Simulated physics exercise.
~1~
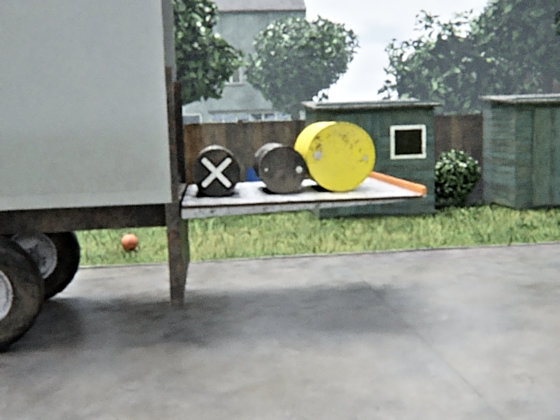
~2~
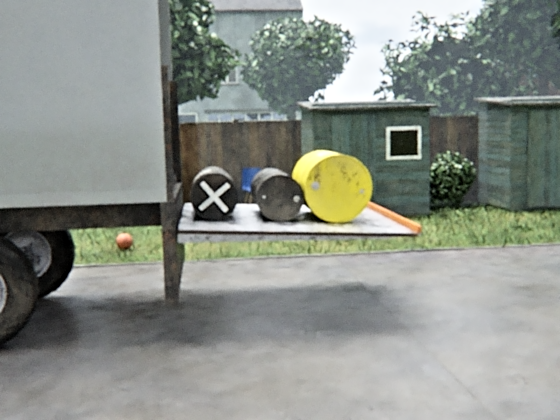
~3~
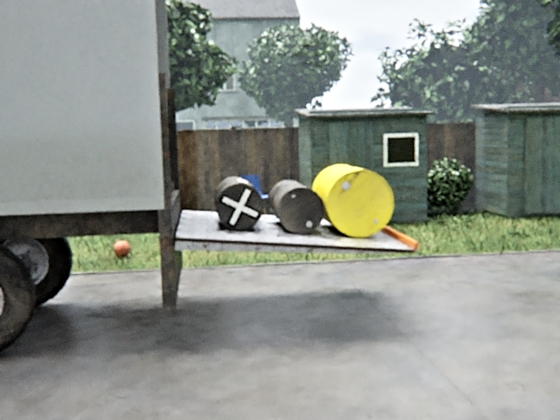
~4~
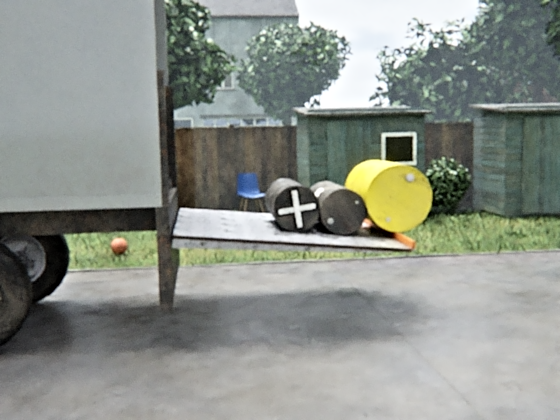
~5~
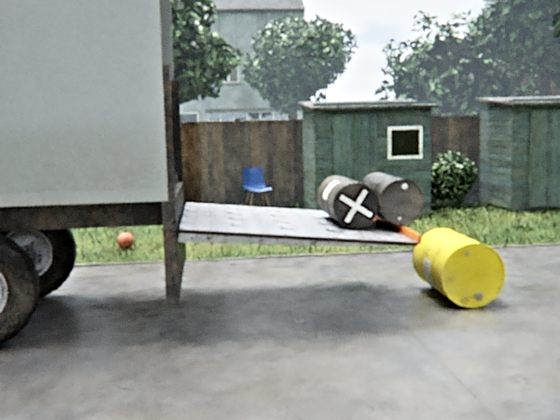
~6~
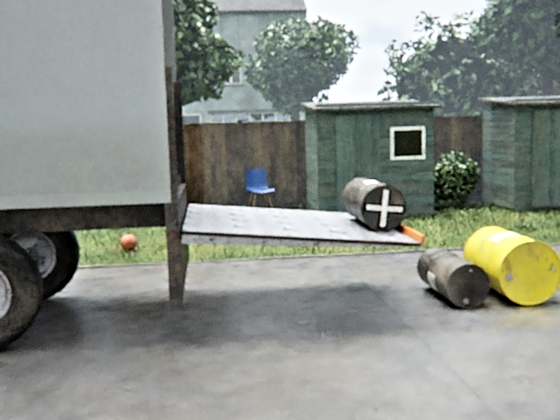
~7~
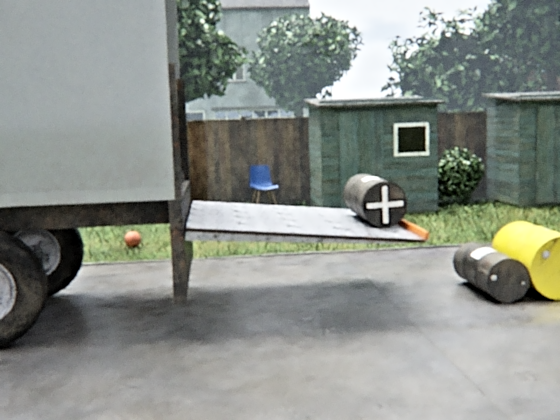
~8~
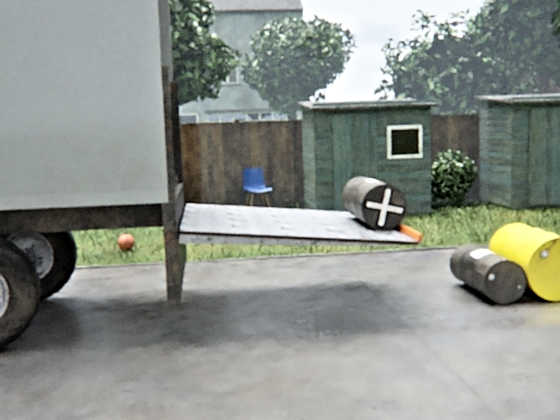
On a grey paved yard seen from the side, a lorry's tail-lift sticks out to the right, with green sheds, a wooden fence and trees behind. On the platform lie a dark drum with a white cross, a smaller dark drum and a large yellow one, with an orange strip at the outer edge. The platform lowers slightly and tips outwards, and the drums roll right. The yellow drum goes over the strip and drops to the ground, and the plain dark one follows. Both rest on the paving at the right, while the crossed drum stays against the strip.
